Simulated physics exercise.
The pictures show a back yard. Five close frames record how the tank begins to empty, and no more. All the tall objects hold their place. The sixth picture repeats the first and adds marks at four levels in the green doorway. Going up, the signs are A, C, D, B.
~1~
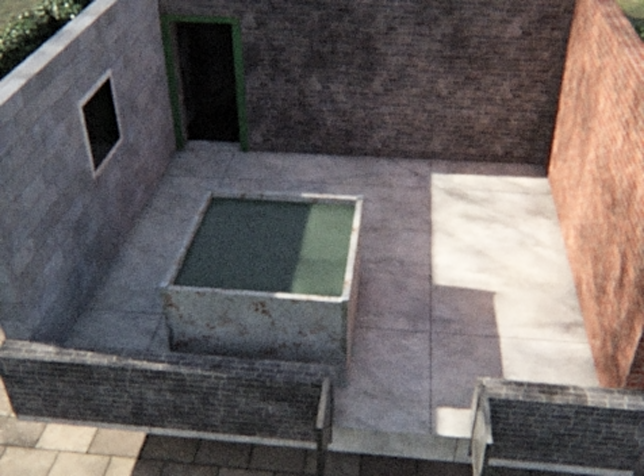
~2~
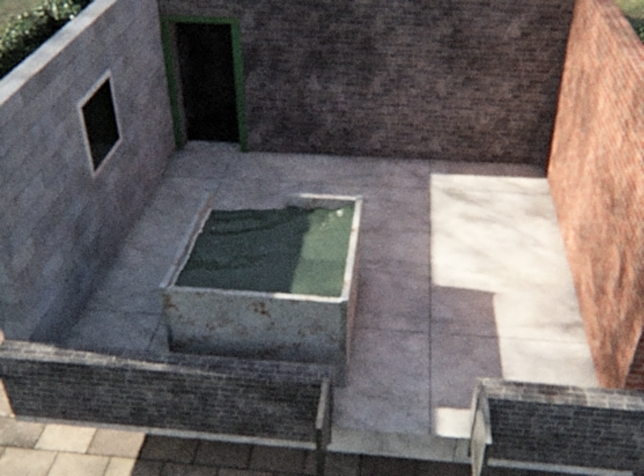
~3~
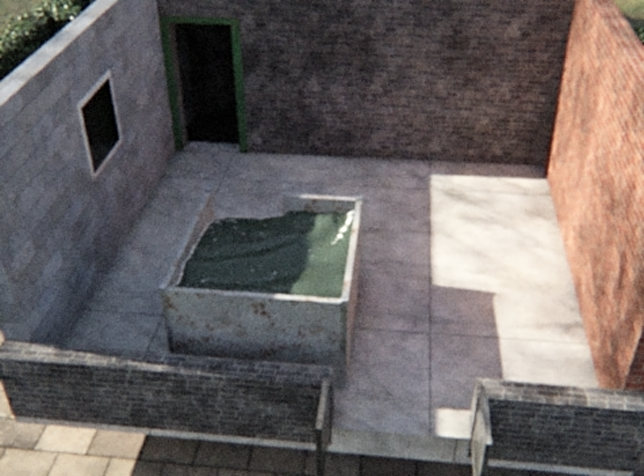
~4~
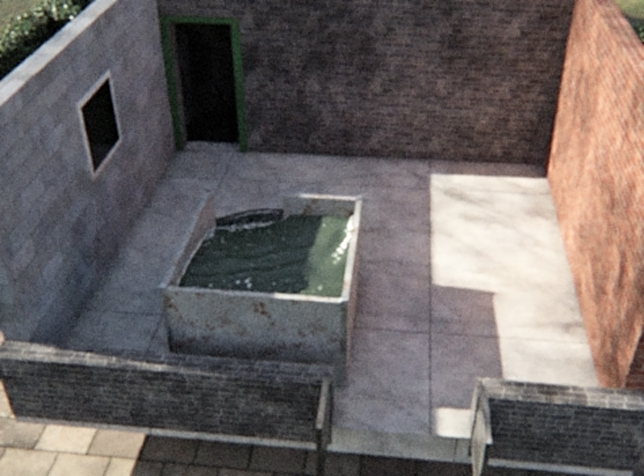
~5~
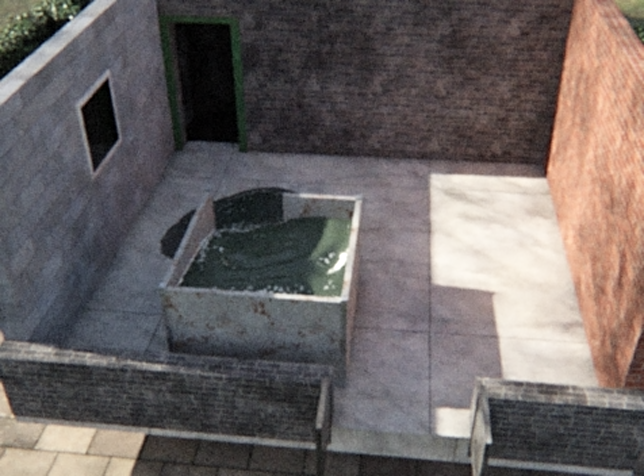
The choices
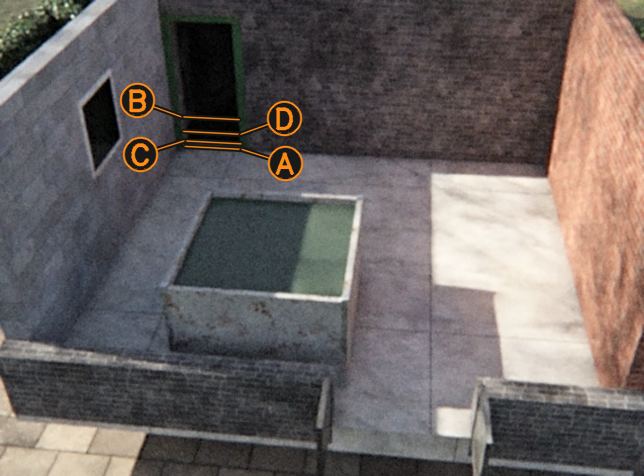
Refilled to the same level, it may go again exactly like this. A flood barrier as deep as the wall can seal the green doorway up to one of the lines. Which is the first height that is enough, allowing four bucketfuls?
I would pick mark B.
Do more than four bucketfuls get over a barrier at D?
Yes, that goes wrong.
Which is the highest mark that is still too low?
D it is.
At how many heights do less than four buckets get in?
One of the four.
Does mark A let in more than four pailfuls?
Yes, that goes wrong.
In orange, A at (213, 147); B at (210, 118); C at (212, 142); D at (211, 132); from the bottom up A, C, D, B.
With A, dozens of bucketfuls pour in.
With B, a splash gets over, under a bucket.
With C, dozens of bucketfuls pour in.
With D, about 10 bucketfuls get in.
